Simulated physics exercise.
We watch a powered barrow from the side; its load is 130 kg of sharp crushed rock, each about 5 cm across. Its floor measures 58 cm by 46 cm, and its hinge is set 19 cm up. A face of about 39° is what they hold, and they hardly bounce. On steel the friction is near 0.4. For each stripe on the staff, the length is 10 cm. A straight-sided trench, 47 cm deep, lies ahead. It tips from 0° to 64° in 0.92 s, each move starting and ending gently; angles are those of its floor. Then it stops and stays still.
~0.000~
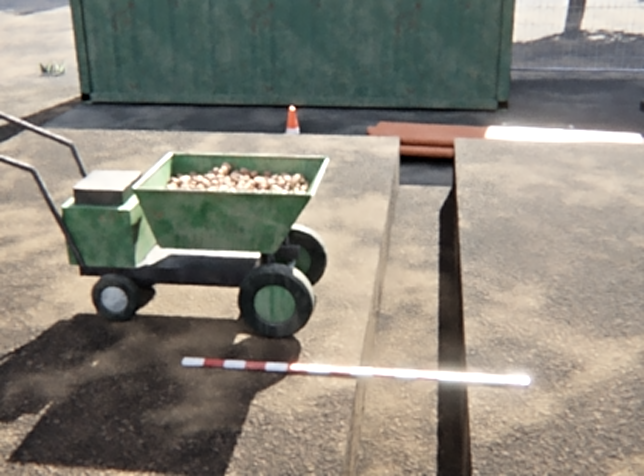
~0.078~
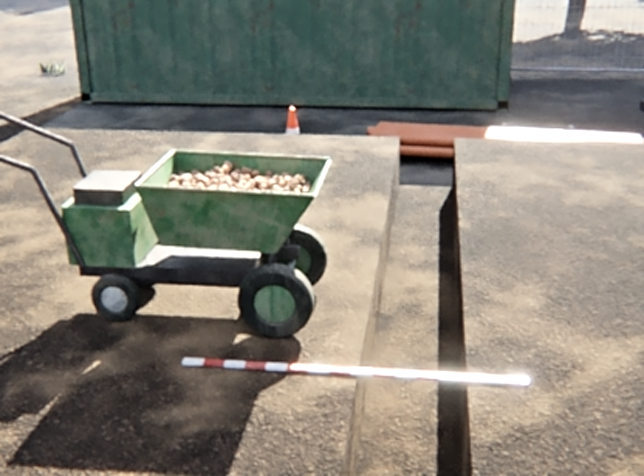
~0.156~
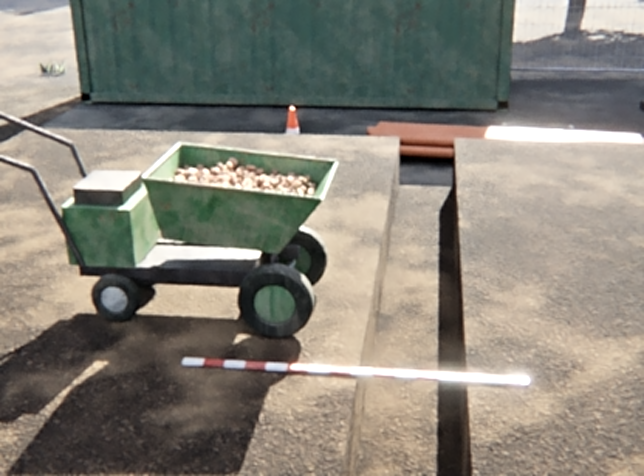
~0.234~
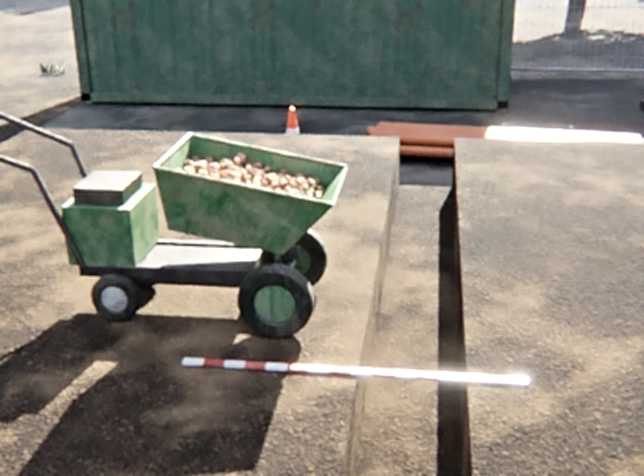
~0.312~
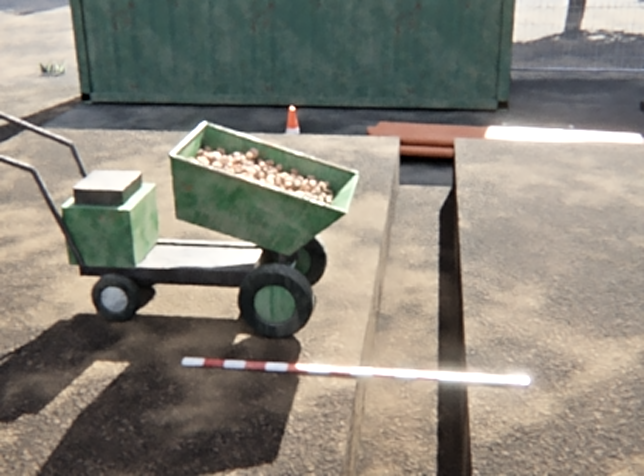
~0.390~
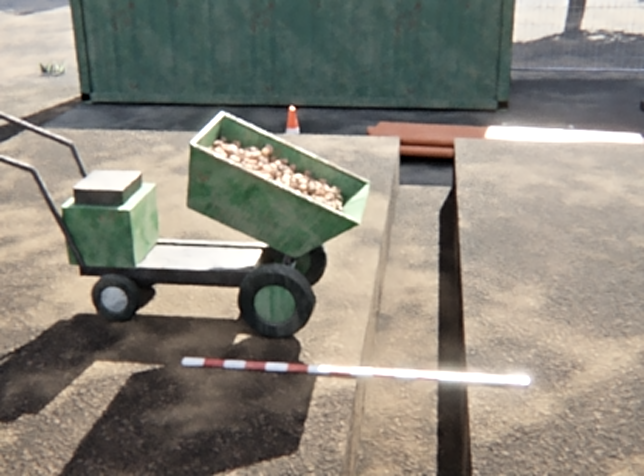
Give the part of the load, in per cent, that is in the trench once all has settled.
Close to 37 in a hundred.
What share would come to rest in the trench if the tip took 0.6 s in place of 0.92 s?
With that timing, about 35 per cent.
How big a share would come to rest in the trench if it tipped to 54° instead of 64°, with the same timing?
It comes out at about 15 percent.
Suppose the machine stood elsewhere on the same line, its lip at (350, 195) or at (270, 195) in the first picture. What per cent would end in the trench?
That gives roughly 20 per cent and roughly 40 per cent.
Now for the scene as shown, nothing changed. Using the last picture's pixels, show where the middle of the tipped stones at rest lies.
Centre estimate: Around (435, 391).
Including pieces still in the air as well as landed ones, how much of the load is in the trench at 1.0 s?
Roughly 10% by that time.
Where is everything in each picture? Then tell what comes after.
In the first frame, the tray is at 0°, its lip at (312, 195); the top of the load is at (246, 180).
The second frame shows lip at (314, 196), floor tilted 1°, highest stones at (234, 179); the stones move at 0.2 m/s on average.
In the third frame, the tray is at 5°, its lip at (322, 199); the top of the load is at (221, 173); the stones move at 0.5 m/s on average.
The fourth frame shows lip at (333, 205), floor tilted 10°, highest stones at (211, 167); the stones move at 0.7 m/s on average.
The fifth frame shows lip at (346, 213), floor tilted 17°, highest stones at (215, 158); the stones move at 0.8 m/s on average.
In the sixth frame, the tray is at 25°, its lip at (359, 224); the top of the load is at (223, 150); the stones move at 0.9 m/s on average.
After 0.7 s the floor is at 54°; 100 % in the tray; the foremost stones are at (382, 253).
After 1.0 s the floor is at 64°; 91 % in the tray, 9 % in the trench; the foremost stones are at (451, 357).
After 1.4 s the floor is at 64°; 72 % in the tray, 24 % in the trench, 3 % past the trench; the foremost stones are at (520, 314).
After 3.3 s the floor is at 64°; 59 % in the tray, 37 % in the trench, 3 % past the trench; the foremost stones are at (544, 320).
